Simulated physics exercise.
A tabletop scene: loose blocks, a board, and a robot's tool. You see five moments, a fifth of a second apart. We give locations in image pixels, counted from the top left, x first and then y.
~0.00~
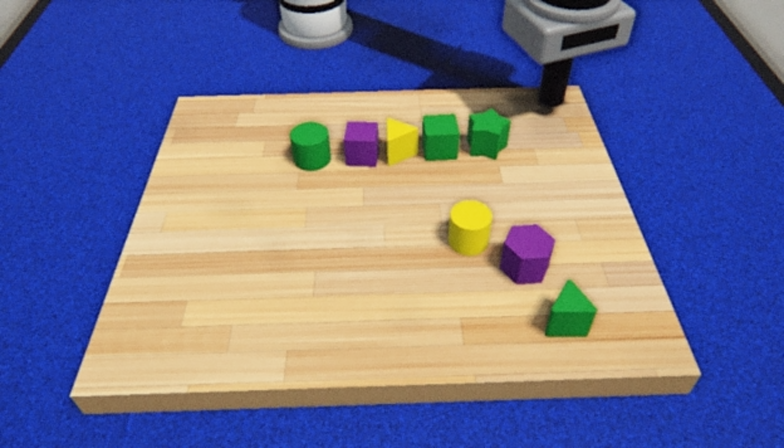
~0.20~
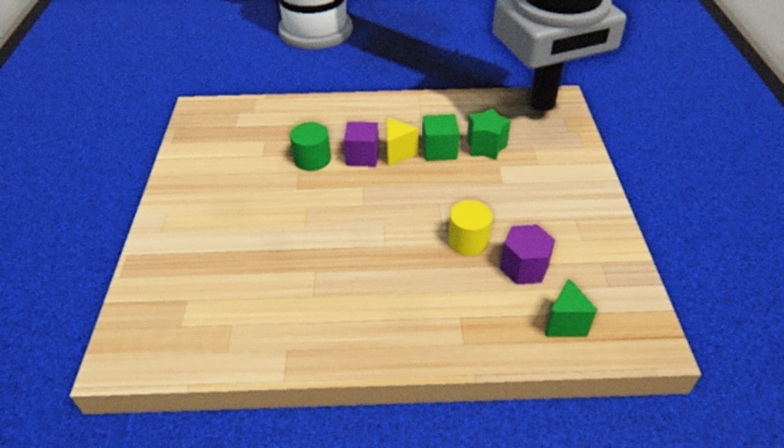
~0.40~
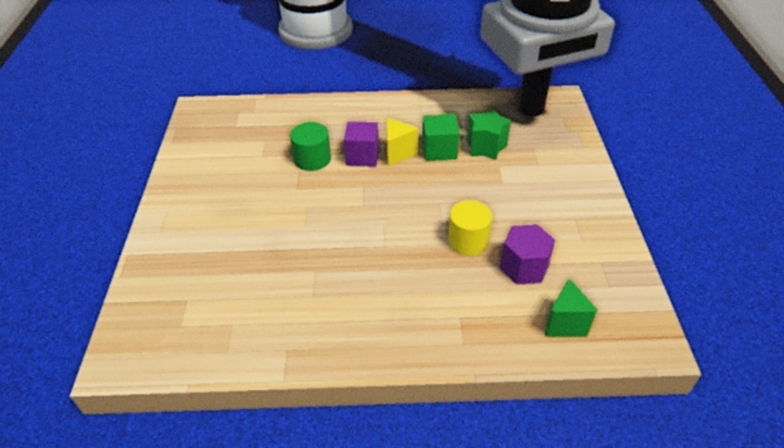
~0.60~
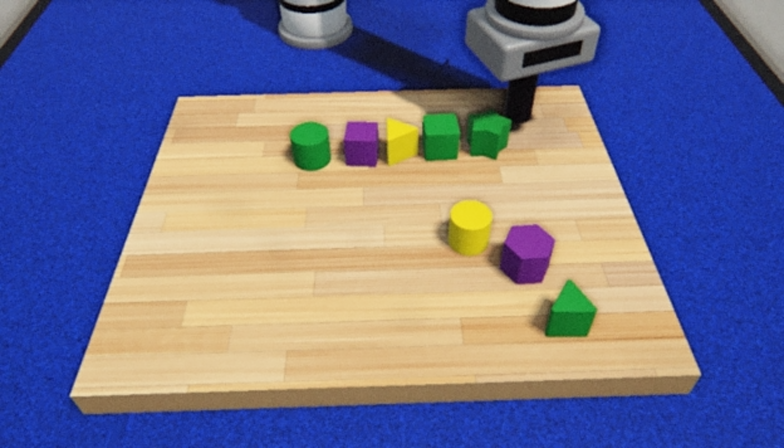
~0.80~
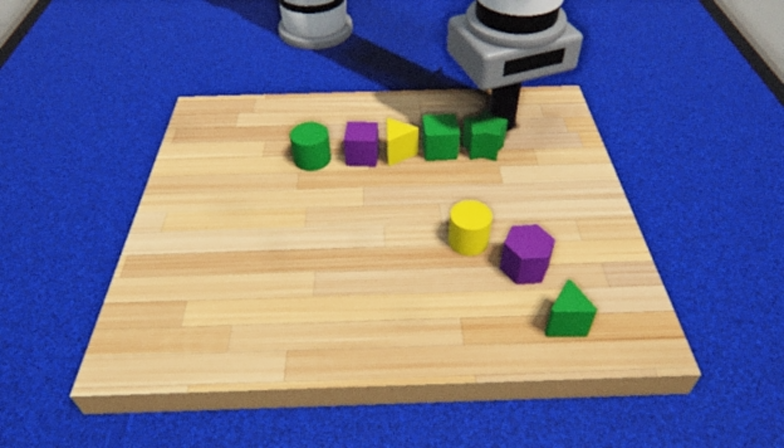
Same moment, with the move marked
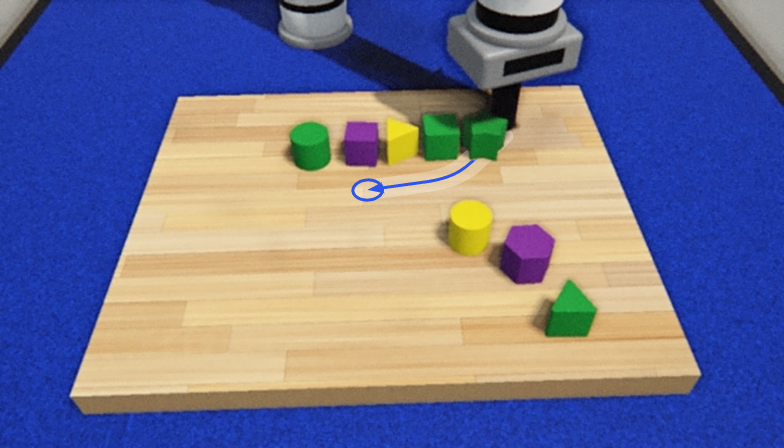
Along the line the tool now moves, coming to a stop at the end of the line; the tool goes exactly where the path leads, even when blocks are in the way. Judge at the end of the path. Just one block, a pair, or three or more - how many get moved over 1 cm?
I expect two blocks to move.
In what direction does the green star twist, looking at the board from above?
My answer: Anticlockwise.
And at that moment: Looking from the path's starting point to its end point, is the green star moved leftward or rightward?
Moves left.
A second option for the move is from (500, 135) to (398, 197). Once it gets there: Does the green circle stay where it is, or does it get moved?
The push misses it.
The drawn path runs from (500, 135) through (470, 163) and (425, 182) to (368, 190).
On the path given first. One third of the way, tool (471, 152); yellow triangular piece (392, 128); green square piece (430, 128), turned 35° clockwise; green star (454, 152).
Two thirds of the way, tool (424, 171); yellow triangular piece (392, 128); green square piece (430, 128), turned 35° clockwise; green star (414, 175), turned 20° anticlockwise.
At the end, tool (367, 179); purple square piece not moved; yellow triangular piece (392, 128); green square piece (430, 128), turned 35° clockwise; green star (401, 181), turned 60° anticlockwise.
